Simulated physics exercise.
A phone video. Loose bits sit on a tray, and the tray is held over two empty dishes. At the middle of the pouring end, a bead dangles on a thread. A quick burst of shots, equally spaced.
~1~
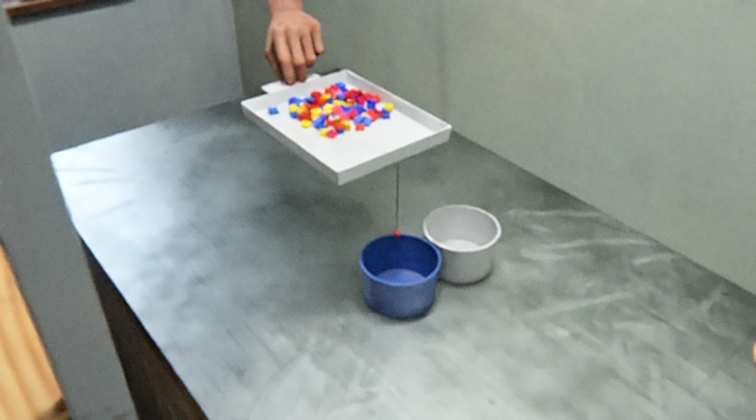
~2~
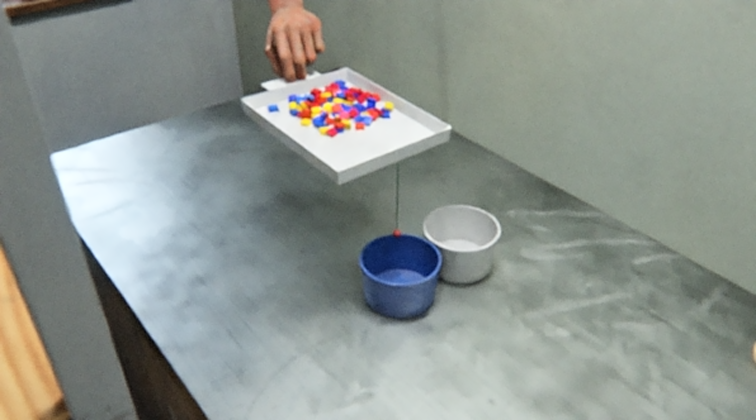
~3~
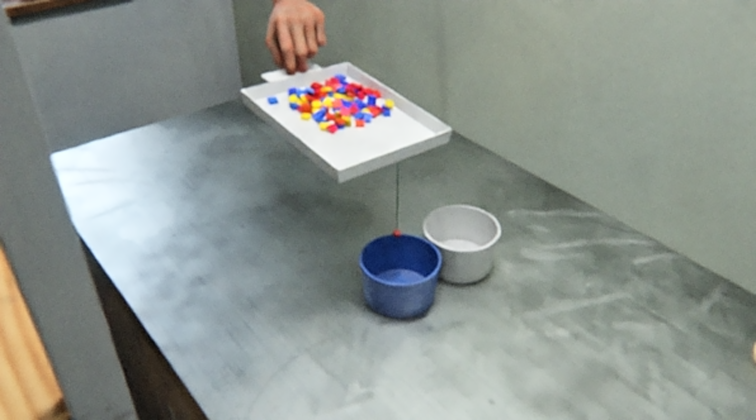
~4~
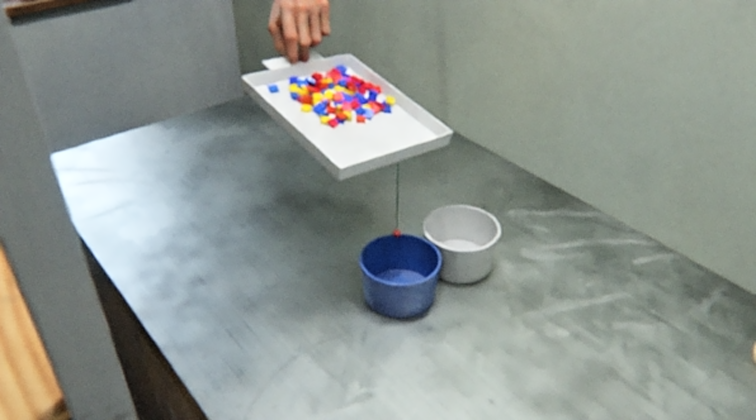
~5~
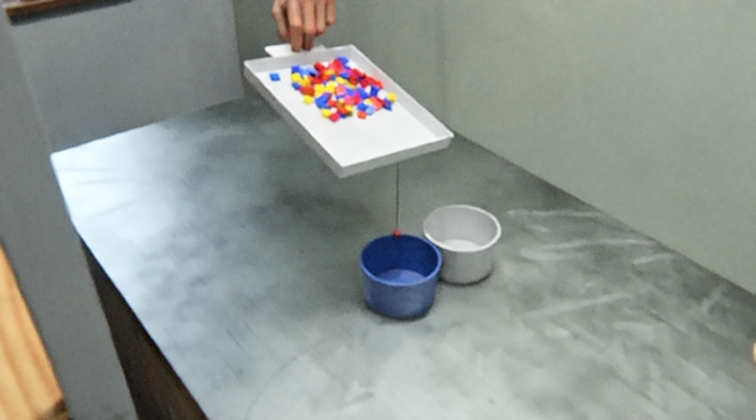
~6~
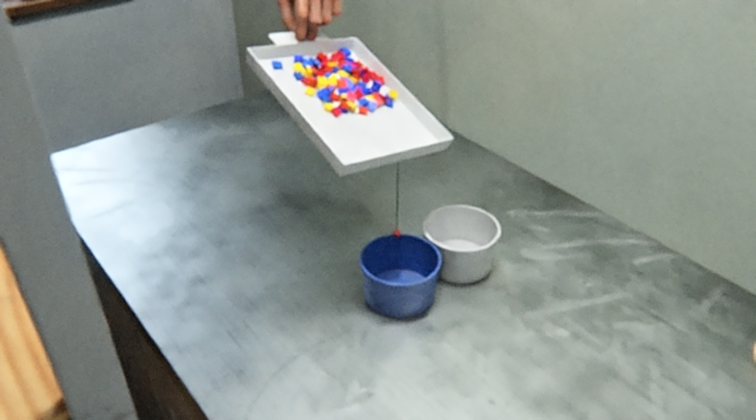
The footage shows a hand holding a white tray of colourful small pieces above an empty blue dish and an empty pale one, a bead hanging on a thread, as the hand gradually raises the tray's back end.
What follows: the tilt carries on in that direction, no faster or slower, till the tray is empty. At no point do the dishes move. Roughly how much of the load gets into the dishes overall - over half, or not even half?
Over half gets in.
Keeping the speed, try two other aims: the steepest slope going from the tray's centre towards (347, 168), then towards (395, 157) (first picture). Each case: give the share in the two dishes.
About 20 % and about 70 %.
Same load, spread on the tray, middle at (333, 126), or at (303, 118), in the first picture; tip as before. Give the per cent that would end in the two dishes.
80 % and 80 %.
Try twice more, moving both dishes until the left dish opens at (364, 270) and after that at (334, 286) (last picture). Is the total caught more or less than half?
Held in all, by try: A larger portion, then a smaller portion.
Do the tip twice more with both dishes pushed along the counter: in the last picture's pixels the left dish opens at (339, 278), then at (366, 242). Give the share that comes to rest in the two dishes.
Close to 20 in a hundred, then close to 60 in a hundred.
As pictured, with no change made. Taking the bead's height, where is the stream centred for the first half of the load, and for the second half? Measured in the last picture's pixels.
Initially about (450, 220); subsequently about (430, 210).
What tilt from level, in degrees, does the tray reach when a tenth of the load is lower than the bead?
It is at around 80 degrees.
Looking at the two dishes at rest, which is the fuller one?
That would be the rightward one.
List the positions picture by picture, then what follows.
Corners of the pouring end at (338, 170) and (449, 126), level; middle of the load at (340, 108), mosaic tiles; left dish at (426, 293); right dish at (487, 259); bead on its thread at (397, 233), in the first picture.
Corners of the pouring end at (339, 170) and (449, 127), level; middle of the load at (340, 106), in the second picture.
Corners of the pouring end at (339, 168) and (450, 129), tipped barely, lowest at the right corner; middle of the load at (340, 102), in the third picture.
Corners of the pouring end at (341, 166) and (451, 132), tipped a little, lowest at the right corner; middle of the load at (341, 95), in the fourth picture.
Corners of the pouring end at (343, 164) and (451, 134), tipped clearly, lowest at the right corner; middle of the load at (342, 87), in the fifth picture.
Corners of the pouring end at (345, 163) and (451, 137), tipped clearly, lowest at the right corner; middle of the load at (345, 81); left dish at (426, 293); right dish at (487, 259), in the sixth picture.
Soon after the last picture, tray tipped steeply; nearly all on the tray; a small part in the air.
A little later, tray tipped past a quarter turn; about two thirds on the tray; about a quarter in the right dish; a small part outside both.
Later still, tray tipped past a quarter turn; a stray few in the left dish; most in the right dish; about a quarter outside both.
At rest, tray tipped past a quarter turn; a stray few in the left dish; most in the right dish; about a quarter outside both.
